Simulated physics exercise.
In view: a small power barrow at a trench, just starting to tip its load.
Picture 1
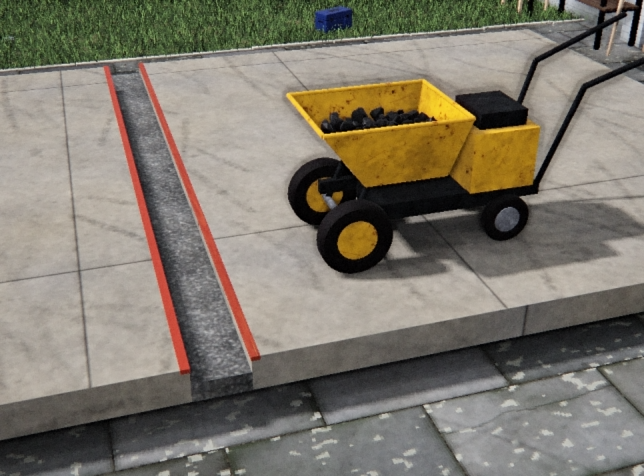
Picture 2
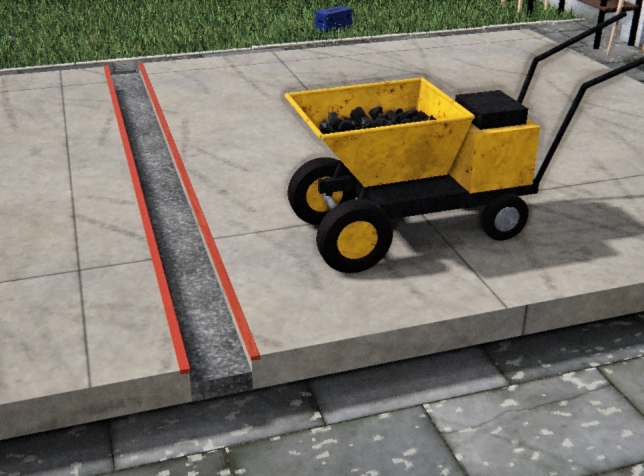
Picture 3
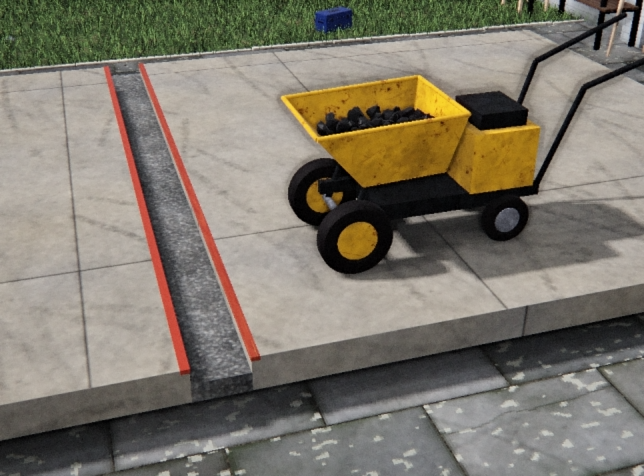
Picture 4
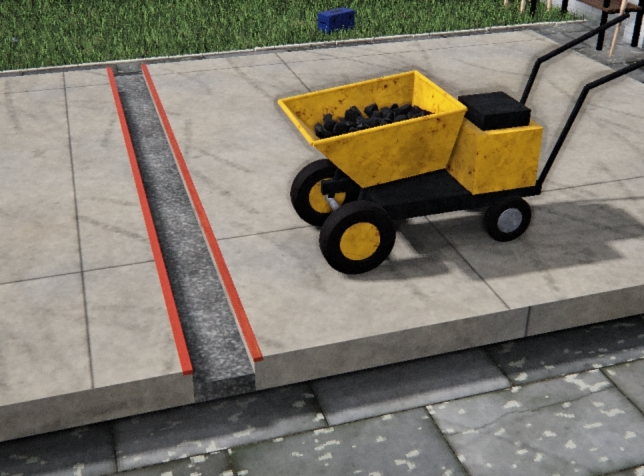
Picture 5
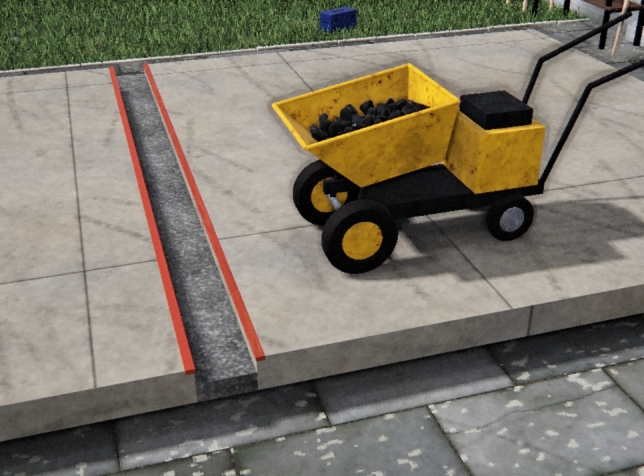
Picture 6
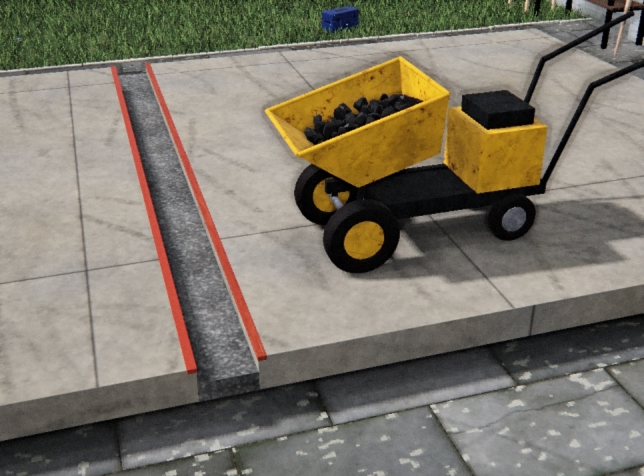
The video shows a yellow and black power barrow loaded with dark lumps standing on paving beside a narrow trench edged in red, as its skip gradually tilts forward to the left while its wheels stay in place.
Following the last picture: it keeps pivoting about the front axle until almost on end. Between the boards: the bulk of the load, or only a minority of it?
The bulk of it.
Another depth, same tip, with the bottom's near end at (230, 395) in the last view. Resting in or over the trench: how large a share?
I'd put it at some 90 in a hundred.
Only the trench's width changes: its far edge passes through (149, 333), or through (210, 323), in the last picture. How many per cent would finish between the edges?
Roughly 80 % and 40 %.
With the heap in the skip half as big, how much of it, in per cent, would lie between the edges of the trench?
Close to 80 in a hundred.
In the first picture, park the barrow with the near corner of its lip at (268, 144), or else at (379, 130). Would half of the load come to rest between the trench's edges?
First attempt: Short of half; second attempt: Short of half.
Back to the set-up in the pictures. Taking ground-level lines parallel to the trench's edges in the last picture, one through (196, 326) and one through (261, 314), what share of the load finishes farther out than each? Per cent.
20 % and 80 %, in that order.
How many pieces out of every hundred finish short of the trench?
That share is about 10 percent.
Soon, skip tipped steeply; all in the skip.
A while on, skip tipped right over; most in the skip; a stray few short of the trench; a small part in or heaped over the trench; a stray few falling.
Towards the end, skip tipped right over; about a quarter in the skip; a small part short of the trench; about two thirds in or heaped over the trench; a stray few beyond it.
Finally, skip tipped right over; about a quarter in the skip; a small part short of the trench; about two thirds in or heaped over the trench; a small part beyond it.
